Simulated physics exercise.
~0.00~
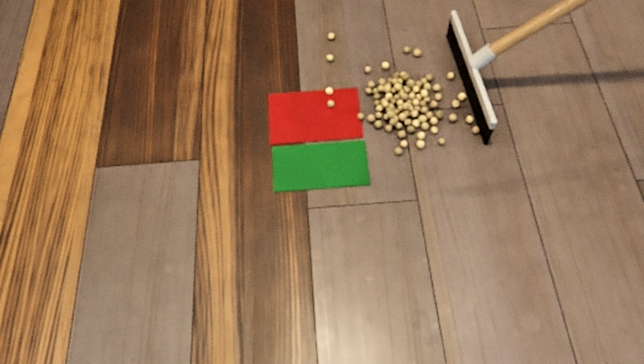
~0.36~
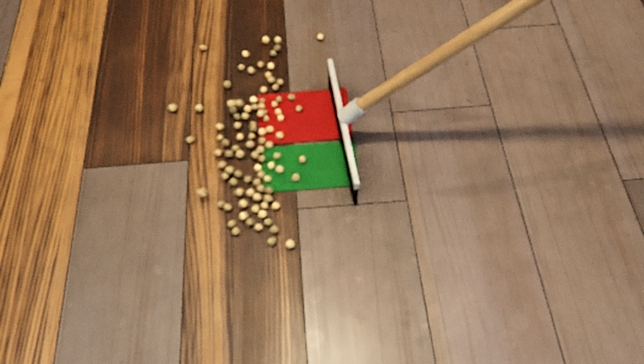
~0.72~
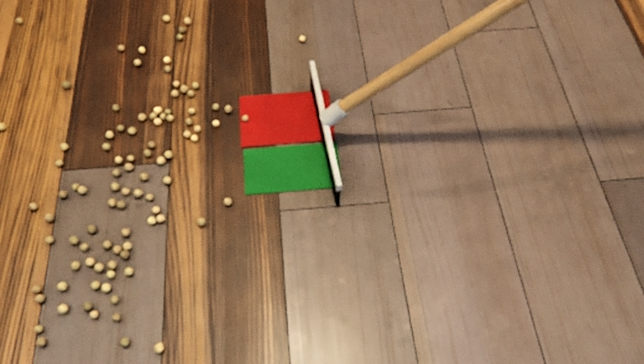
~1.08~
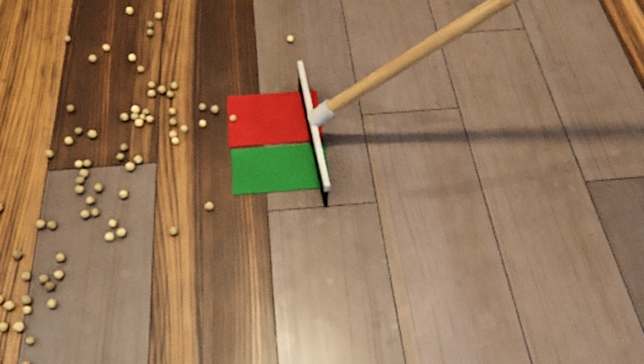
On a wood-plank floor, a squeegee sweeps macadamia nuts left across red and green mats, scattering them beyond before stopping there.
